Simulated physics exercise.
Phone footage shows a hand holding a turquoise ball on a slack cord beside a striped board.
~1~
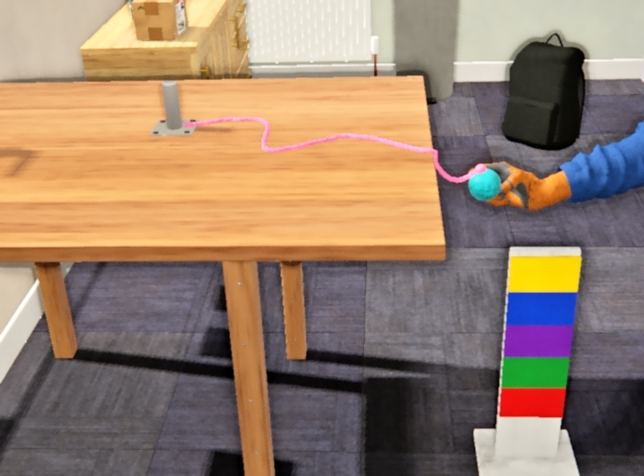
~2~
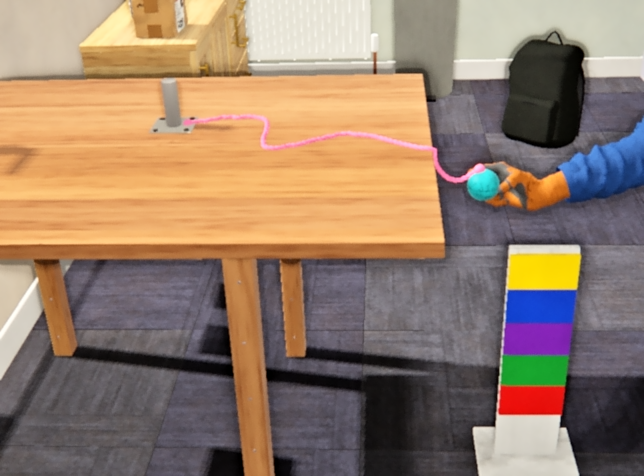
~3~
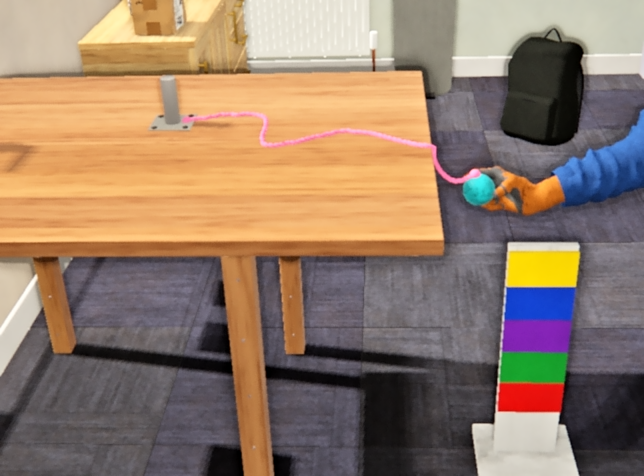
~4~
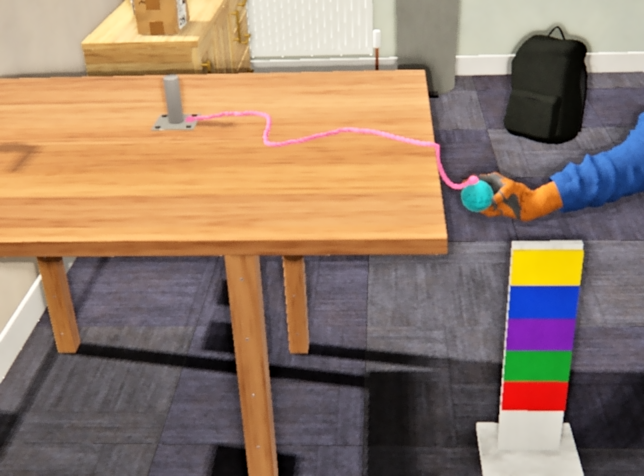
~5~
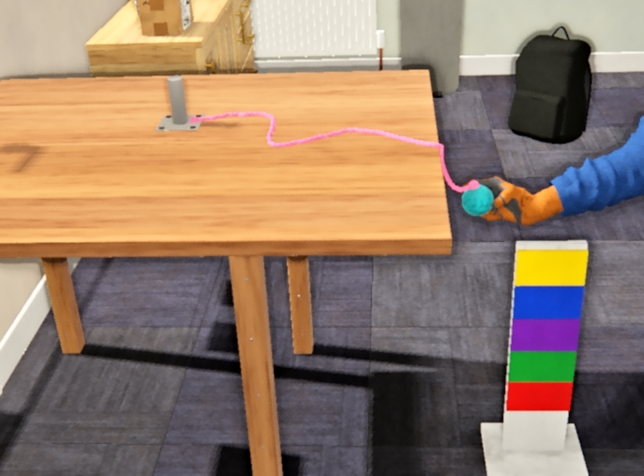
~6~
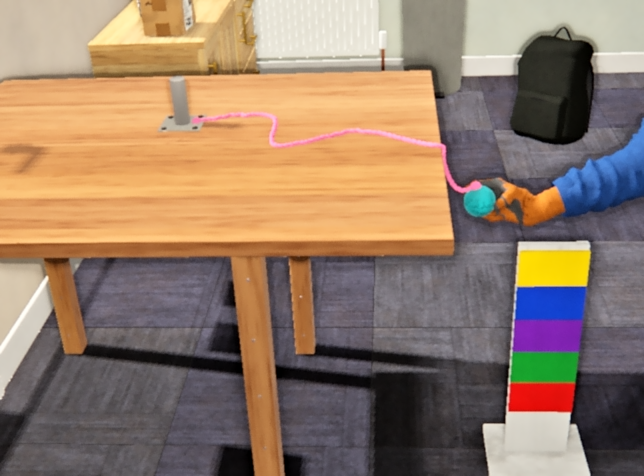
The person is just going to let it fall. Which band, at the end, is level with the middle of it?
The middle is level with blue.
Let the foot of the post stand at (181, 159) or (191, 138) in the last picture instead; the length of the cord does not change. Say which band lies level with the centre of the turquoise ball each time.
Try one - purple; try two - purple.
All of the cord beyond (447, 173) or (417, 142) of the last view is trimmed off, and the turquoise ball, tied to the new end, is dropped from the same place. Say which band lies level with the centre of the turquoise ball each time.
Taking them in turn, you'd get yellow, then above them all.
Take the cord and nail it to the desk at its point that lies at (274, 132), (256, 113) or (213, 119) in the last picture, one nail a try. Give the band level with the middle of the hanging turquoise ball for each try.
Going through them one at a time, the answers are yellow; blue; blue.
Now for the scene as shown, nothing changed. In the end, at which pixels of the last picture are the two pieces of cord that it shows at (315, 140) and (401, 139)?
They finish close to (391, 139) and close to (441, 193).
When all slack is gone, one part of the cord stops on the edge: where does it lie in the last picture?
You'll find it somewhere around (358, 131).
Soon after, ball near (469, 292); level with blue.
Then, ball near (416, 294); level with blue.
Further on, ball near (451, 303); level with blue.
At rest, ball near (442, 302); level with blue. The cord holds its middle at blue.
